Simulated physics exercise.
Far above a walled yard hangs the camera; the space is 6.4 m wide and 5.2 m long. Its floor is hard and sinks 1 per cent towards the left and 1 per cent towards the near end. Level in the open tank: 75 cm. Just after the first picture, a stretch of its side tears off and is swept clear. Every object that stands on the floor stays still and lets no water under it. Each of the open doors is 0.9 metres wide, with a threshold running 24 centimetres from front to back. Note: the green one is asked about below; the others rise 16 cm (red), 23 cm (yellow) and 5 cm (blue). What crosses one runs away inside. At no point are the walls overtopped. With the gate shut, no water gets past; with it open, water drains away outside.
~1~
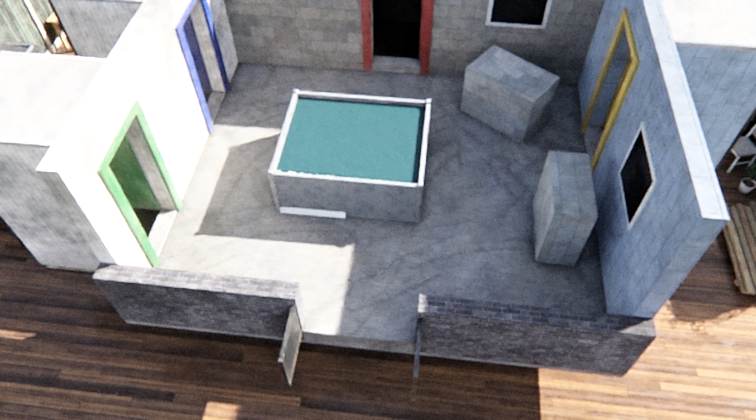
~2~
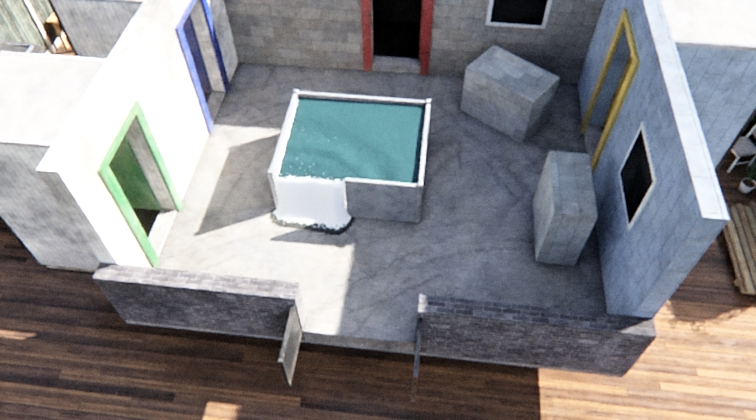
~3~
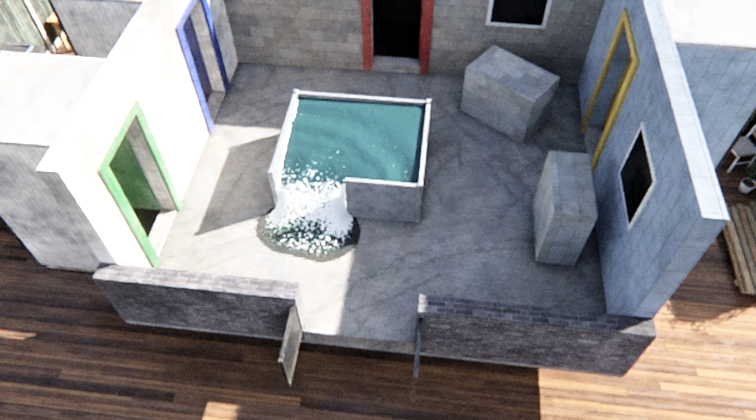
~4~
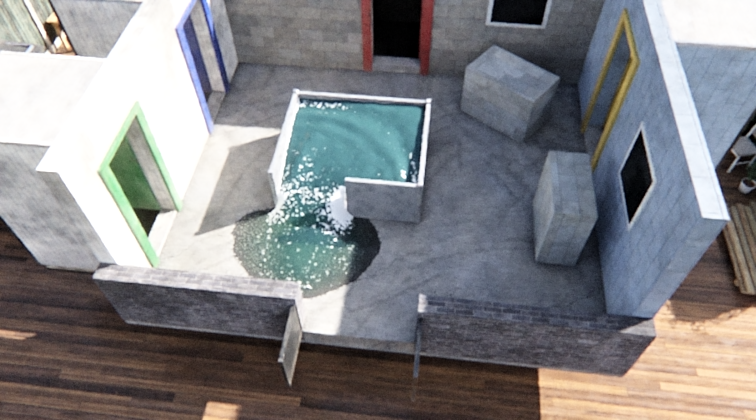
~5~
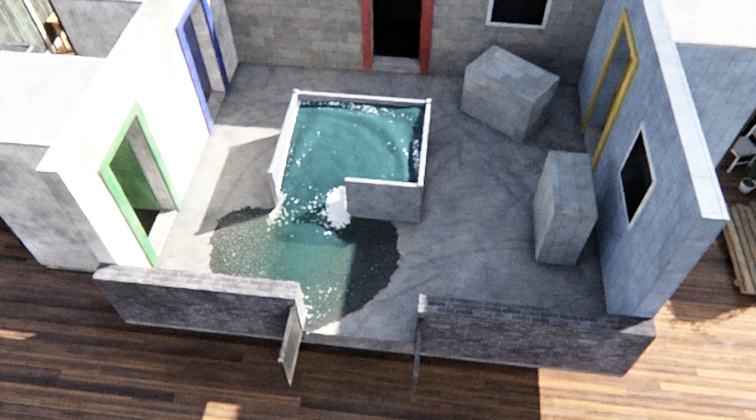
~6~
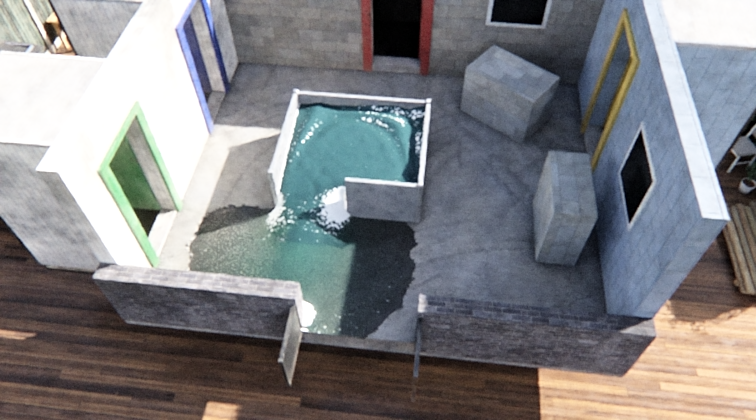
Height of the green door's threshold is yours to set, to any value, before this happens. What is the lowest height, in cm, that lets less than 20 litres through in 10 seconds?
About 21 cm.
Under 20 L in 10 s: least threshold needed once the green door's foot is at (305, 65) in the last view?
Something near 14.0 cm.
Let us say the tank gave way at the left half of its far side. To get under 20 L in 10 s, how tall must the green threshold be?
Close to 9.5 cm at the least.
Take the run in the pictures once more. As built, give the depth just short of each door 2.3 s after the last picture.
In cm - red: 0, yellow: 0, green: 19, blue: 5.
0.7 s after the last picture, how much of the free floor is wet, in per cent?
20 %.
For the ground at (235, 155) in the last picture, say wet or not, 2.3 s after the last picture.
At that moment it's submerged.
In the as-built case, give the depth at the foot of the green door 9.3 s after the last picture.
About 9.0 cm.
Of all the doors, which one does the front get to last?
Coming last is the yellow one.
Then, 0.7 s after the last picture water covers 20 % of the floor, deepest (64 cm) near (143, 298); 8 cm at the green door, 0 litres in over its 6 cm threshold.
Then, 2.3 s after the last picture water covers 40 % of the floor, deepest (34 cm) near (143, 298); 19 cm at the green door, 82 litres in over its 6 cm threshold.
Then, 9.3 s after the last picture water covers 90 % of the floor, deepest (12 cm) near (143, 298); 9 cm at the green door, 289 litres in over its 6 cm threshold.
At the green door as built, the water peaked near 20 cm, 1.7 s after the last picture.
Run again over the same 10 s with other heights there, 40 litres in over 18 cm, 10 litres over 24 cm. The limit of 20 litres is kept from about 21 cm up.
